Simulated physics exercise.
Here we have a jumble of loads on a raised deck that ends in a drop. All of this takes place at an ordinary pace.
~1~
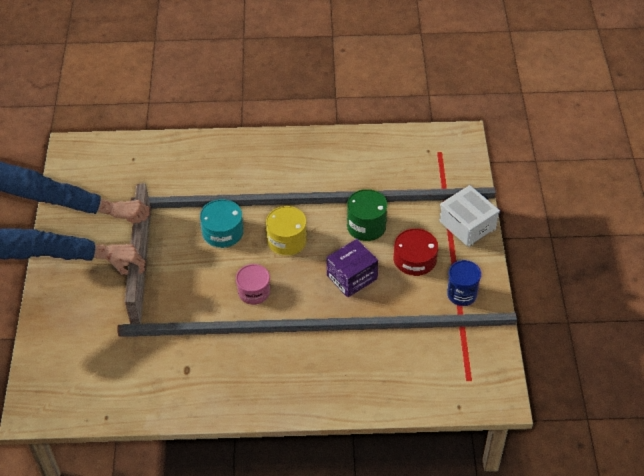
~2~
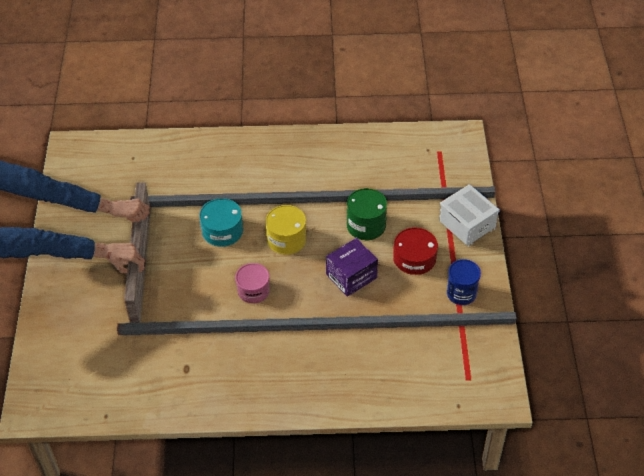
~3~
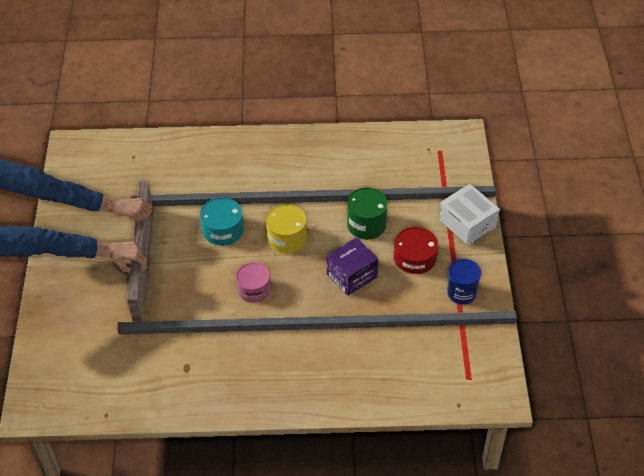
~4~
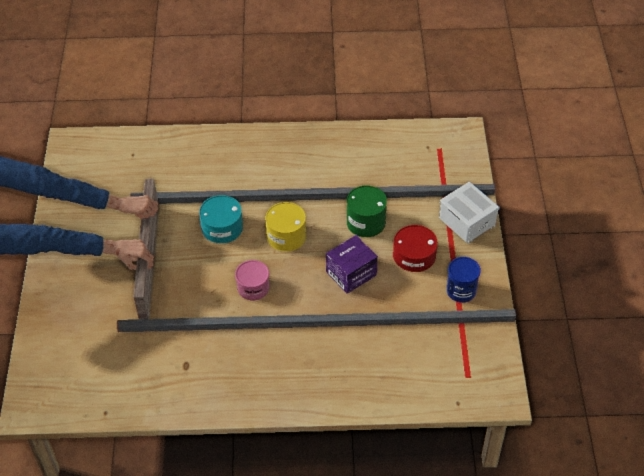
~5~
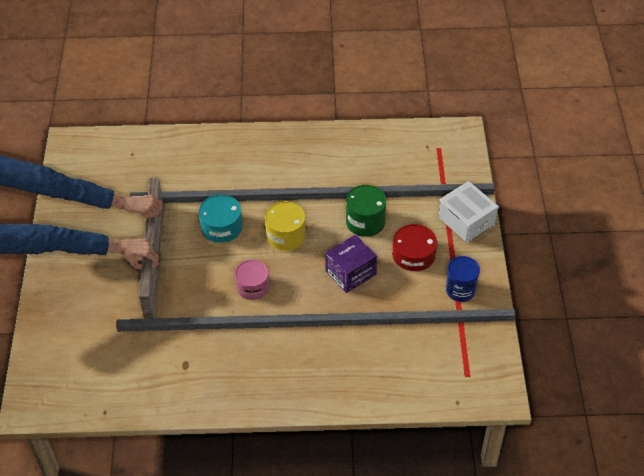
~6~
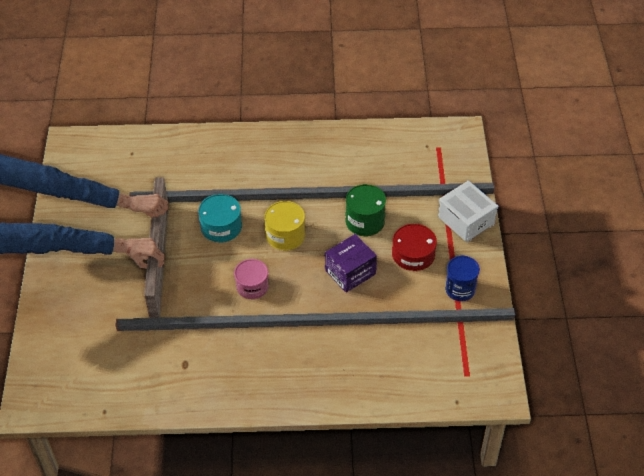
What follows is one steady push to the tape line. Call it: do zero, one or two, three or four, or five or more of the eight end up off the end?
Three or four end up off it.
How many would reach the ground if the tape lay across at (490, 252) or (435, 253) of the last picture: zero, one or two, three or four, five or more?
Five or more; just one or two.
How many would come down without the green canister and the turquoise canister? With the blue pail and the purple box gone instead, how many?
Well, the first time you'd get 2, and the next time 3.
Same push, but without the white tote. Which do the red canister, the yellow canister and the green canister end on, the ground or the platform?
Obs.: Red canister does drop, yellow canister is not lost, green canister does drop.
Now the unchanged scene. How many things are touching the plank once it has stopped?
3 in contact.
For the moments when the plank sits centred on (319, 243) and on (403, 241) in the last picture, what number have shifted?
5 at one spot and 8 at the other.
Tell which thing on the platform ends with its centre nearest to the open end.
Answer: The purple box.
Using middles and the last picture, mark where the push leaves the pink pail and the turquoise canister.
In the last picture the pink pail sits at (474, 286) while the turquoise canister sits at (469, 213).
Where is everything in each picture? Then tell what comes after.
The first picture shows white tote (469, 217); blue pail (464, 284); red canister (416, 252); plank (139, 253); tape (453, 258).
The second picture shows blue pail (463, 283); yellow canister (286, 230).
The third picture shows red canister (416, 250); green canister (367, 214).
The fourth picture shows white tote (468, 213); pink pail (253, 281).
The fifth picture shows blue pail (462, 279); turquoise canister (221, 219).
The sixth picture shows white tote (467, 212); blue pail (462, 279); red canister (414, 247); plank (157, 247); tape (452, 253).
Early on, none off yet; white tote at rest near (467, 212); blue pail at rest near (462, 279); red canister at rest near (414, 247).
A while later, none off yet; white tote at rest near (467, 212); blue pail at rest near (462, 279); red canister travelled a little near (428, 240).
Finally, the number that fall off is three or four; lost, green canister, red canister, blue pail and white tote.
